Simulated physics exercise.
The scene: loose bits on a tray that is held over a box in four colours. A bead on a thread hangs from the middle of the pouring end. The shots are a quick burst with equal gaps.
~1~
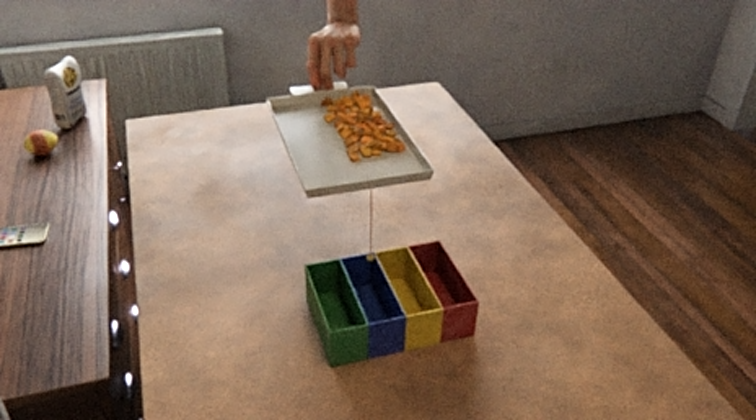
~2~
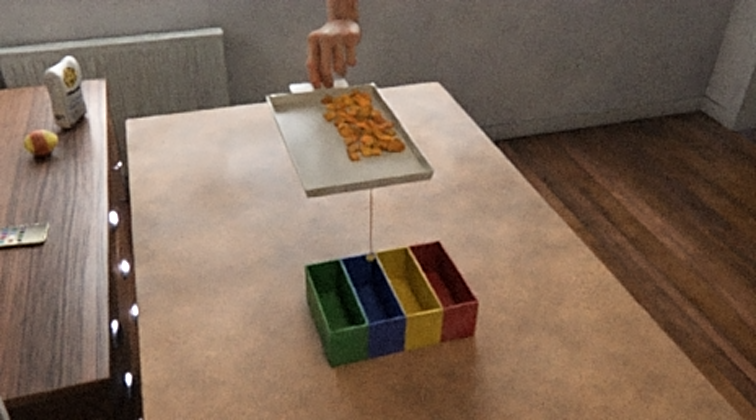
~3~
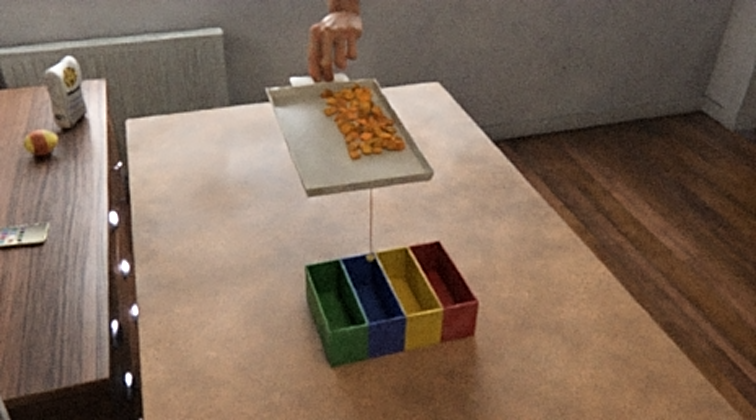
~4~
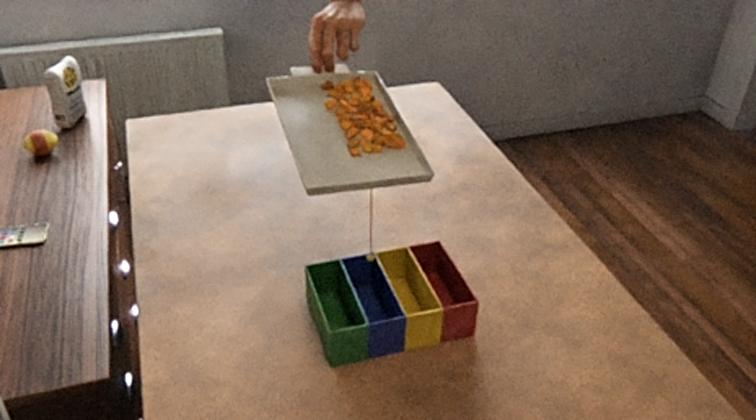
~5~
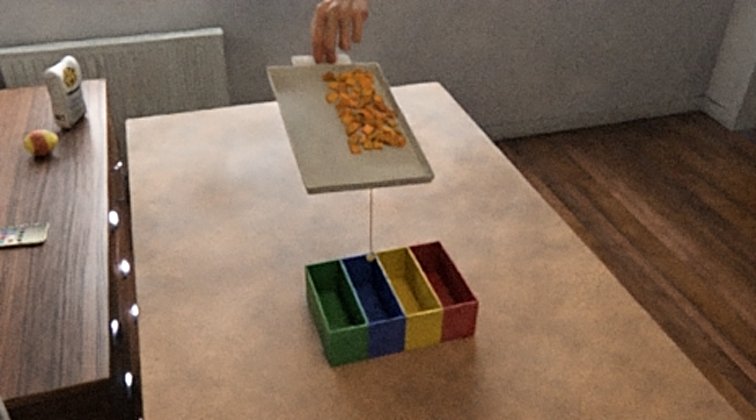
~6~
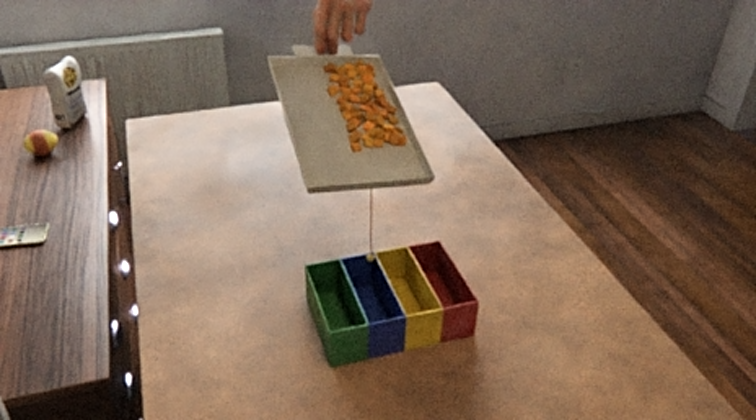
Hand gradually tilting a pale tray of small orange crackers above a green, blue, yellow and red box, its right corner lowest.
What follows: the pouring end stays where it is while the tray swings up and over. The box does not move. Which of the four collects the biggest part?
Fullest: The red cell.
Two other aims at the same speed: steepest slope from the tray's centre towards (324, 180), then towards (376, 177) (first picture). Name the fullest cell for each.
One: Green. Two: That yellow cell.
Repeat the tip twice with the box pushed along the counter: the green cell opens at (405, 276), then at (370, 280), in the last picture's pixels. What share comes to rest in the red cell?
About 0 and 0 per cent.
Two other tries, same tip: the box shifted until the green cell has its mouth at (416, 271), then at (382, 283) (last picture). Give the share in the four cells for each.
First some 100, then 100 per cent.
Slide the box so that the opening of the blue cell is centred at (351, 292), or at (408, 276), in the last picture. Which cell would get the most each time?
At the first place the red cell, at the second the cell in yellow.
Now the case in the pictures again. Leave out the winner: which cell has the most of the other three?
Next in line is that yellow cell.
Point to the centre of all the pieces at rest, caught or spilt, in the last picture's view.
Near (428, 302).
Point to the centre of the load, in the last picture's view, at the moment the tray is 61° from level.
At about (411, 170).
Shortly afterwards, tray tipped steeply; all but a few on the tray; only a few in the yellow cell; a little falling or outside the box.
Next, tray tipped right over; near half on the tray; near a quarter in the red cell; a little in the yellow cell; a little falling or outside the box.
Some moments later, tray tipped past a quarter turn; near half in the red cell; near a third in the yellow cell; a little in the blue cell; only a few falling or outside the box.
In the end, tray tipped past a quarter turn; near half in the red cell; near a third in the yellow cell; a little in the blue cell; none at all in the green cell; only a few outside the box.
